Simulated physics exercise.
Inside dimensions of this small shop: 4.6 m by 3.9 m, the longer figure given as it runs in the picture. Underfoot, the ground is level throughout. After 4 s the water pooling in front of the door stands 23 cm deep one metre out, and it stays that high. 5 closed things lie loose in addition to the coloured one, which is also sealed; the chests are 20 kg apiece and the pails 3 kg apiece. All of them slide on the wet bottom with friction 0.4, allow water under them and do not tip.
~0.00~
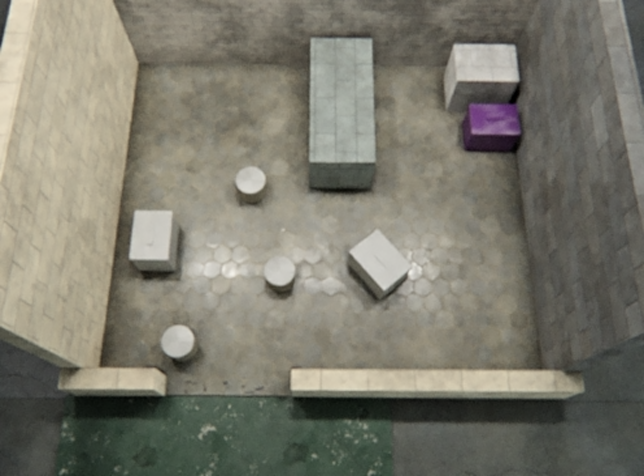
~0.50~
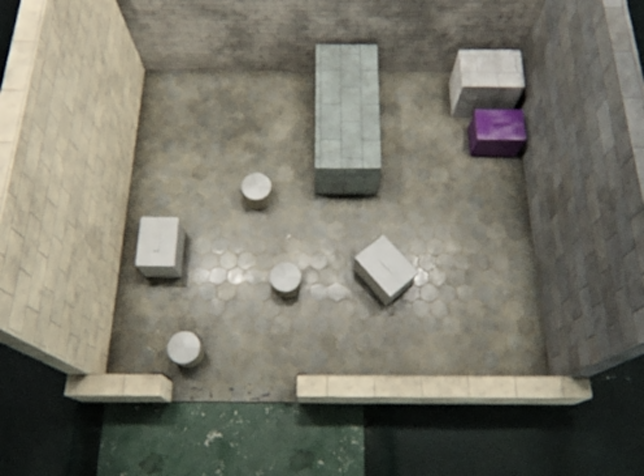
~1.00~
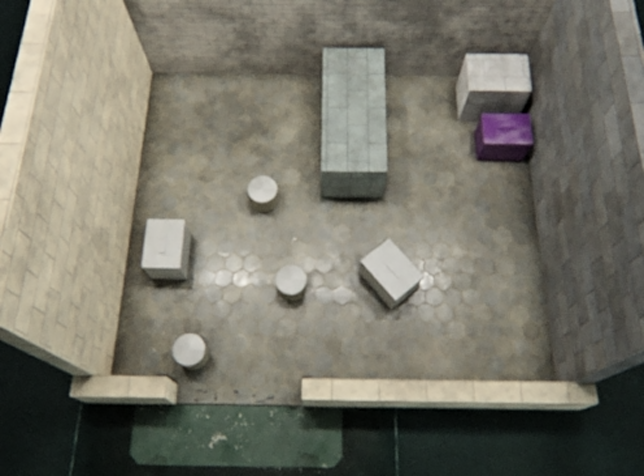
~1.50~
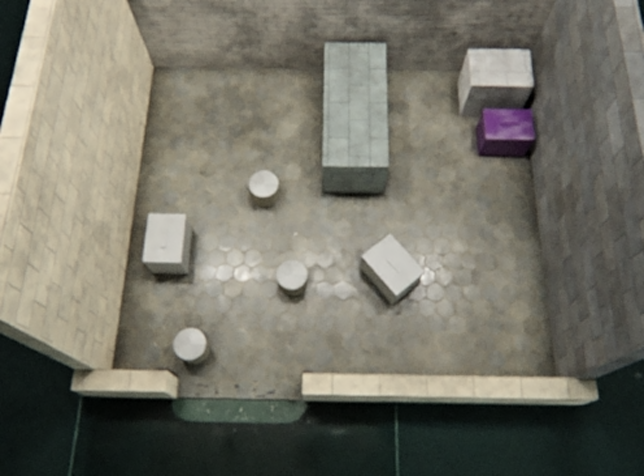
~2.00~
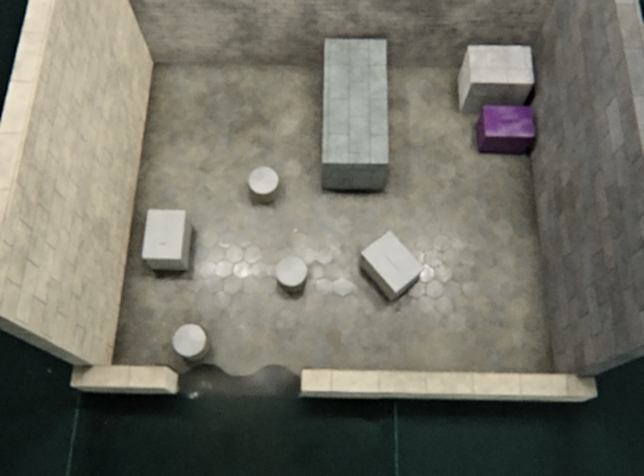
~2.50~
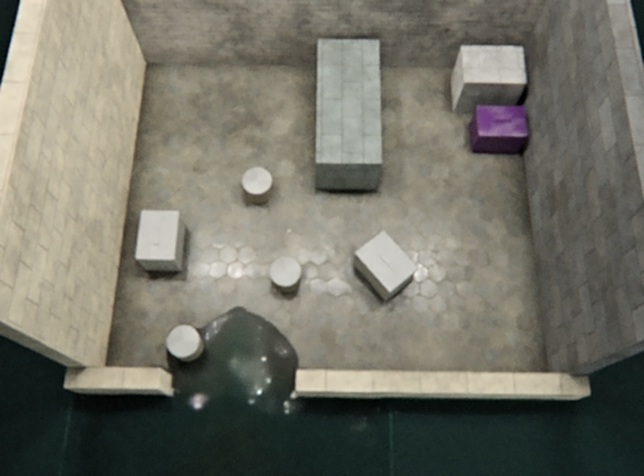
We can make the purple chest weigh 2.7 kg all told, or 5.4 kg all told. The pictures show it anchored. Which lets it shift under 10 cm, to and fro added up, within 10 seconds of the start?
Watching this, neither ballast does the job.
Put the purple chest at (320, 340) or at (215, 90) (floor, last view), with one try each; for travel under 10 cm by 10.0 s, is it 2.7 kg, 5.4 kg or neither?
Note, in order: None OK; none OK.
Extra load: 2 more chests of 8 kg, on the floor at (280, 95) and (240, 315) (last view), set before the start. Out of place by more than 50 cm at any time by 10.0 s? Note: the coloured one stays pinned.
Result, in order - falls shy; exceeds it.
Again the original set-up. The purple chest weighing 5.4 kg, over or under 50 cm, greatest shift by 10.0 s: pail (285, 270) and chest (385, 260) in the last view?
So that's further for the first and not as far for the second.
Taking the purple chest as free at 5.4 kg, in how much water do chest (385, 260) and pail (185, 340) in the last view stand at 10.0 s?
3 and 7 cm.
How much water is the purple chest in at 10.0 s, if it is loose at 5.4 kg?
Close to 5 cm deep.
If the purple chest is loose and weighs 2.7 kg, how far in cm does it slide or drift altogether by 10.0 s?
All together it comes to about 60 cm.
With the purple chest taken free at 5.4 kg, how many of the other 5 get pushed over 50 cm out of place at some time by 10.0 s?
By my count, 4.
After 3.5 s the purple chest would be 0 cm from its start with 2.7 kg and 0 cm from its start with 5.4 kg; 0 cm of water round it then.
After 4.5 s the purple chest would be 0 cm from its start with 2.7 kg and 0 cm from its start with 5.4 kg; 0 cm of water round it then.
After 7.0 s the purple chest would be 8 cm from its start with 2.7 kg and 2 cm from its start with 5.4 kg; 3 cm of water round it then.
After 10.0 s the purple chest would be 40 cm from its start with 2.7 kg and 34 cm from its start with 5.4 kg; 5 cm of water round it then.
